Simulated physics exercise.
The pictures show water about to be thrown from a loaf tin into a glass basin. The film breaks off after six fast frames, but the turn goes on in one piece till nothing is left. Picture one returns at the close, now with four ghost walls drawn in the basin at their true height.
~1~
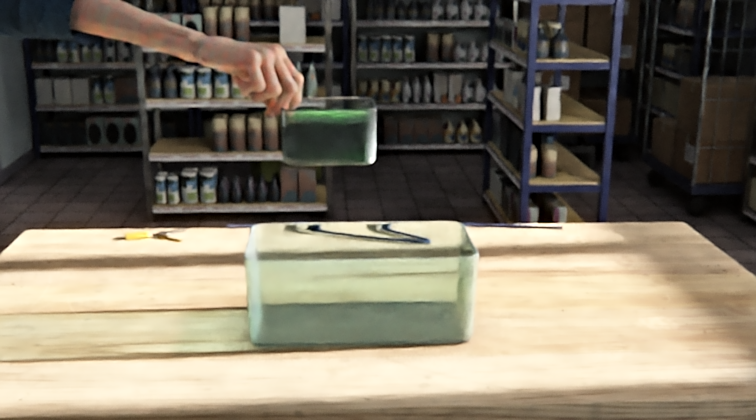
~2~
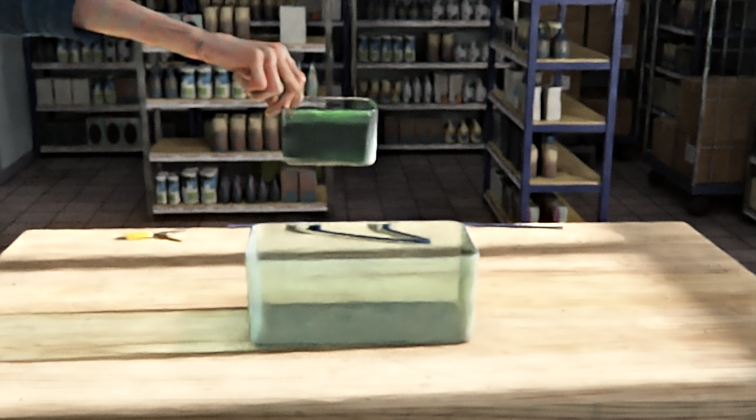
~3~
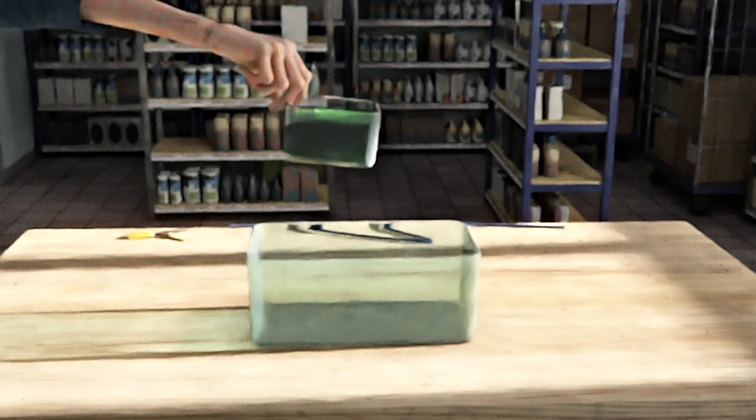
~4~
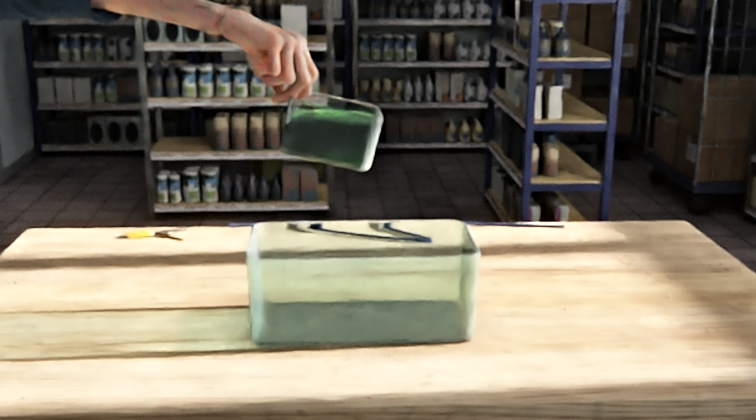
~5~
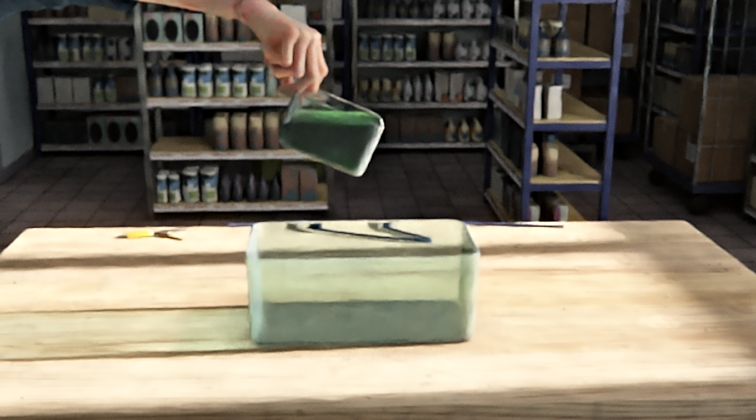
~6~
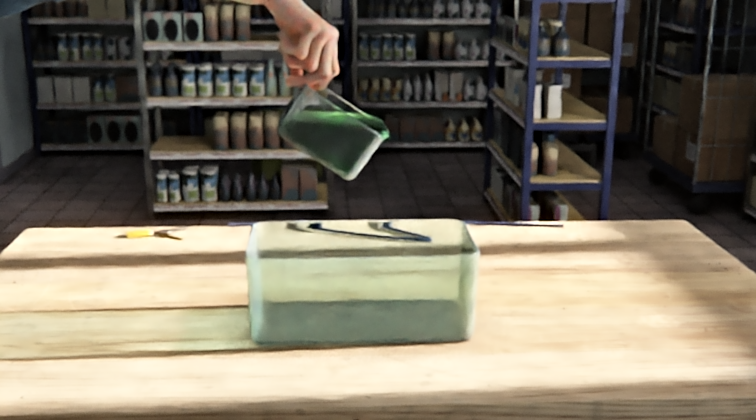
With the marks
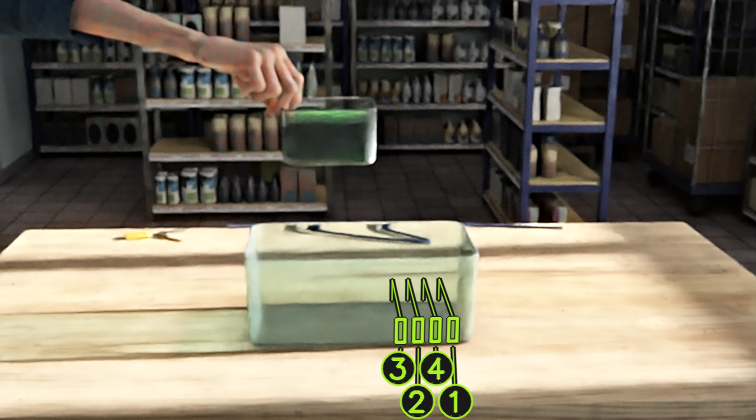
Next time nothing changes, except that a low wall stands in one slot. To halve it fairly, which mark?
It is 2.
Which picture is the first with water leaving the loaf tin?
In picture 6.
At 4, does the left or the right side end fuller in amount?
The left side.
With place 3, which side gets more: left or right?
More ends on the right.
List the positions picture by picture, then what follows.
The first picture shows upright, lip at (373, 103); basin from (250, 345) to (472, 340); nothing has left yet.
The second picture shows upright, lip at (374, 104); nothing has left yet.
The third picture shows tipped about 6°, lip at (377, 107); nothing has left yet.
The fourth picture shows tipped about 13°, lip at (379, 112); nothing has left yet.
The fifth picture shows tipped about 23°, lip at (380, 121); nothing has left yet.
The sixth picture shows tipped about 34°, lip at (381, 130); water is over the lip, down to (384, 135).
In lime, 1 at (453, 347); 2 at (418, 348); 3 at (400, 348); 4 at (435, 347).
With 1, about 86 % ends left of the wall and 12 % right of it.
With 2, about 47 % ends left of the wall and 51 % right of it.
With 3, about 28 % ends left of the wall and 70 % right of it.
With 4, about 66 % ends left of the wall and 33 % right of it.
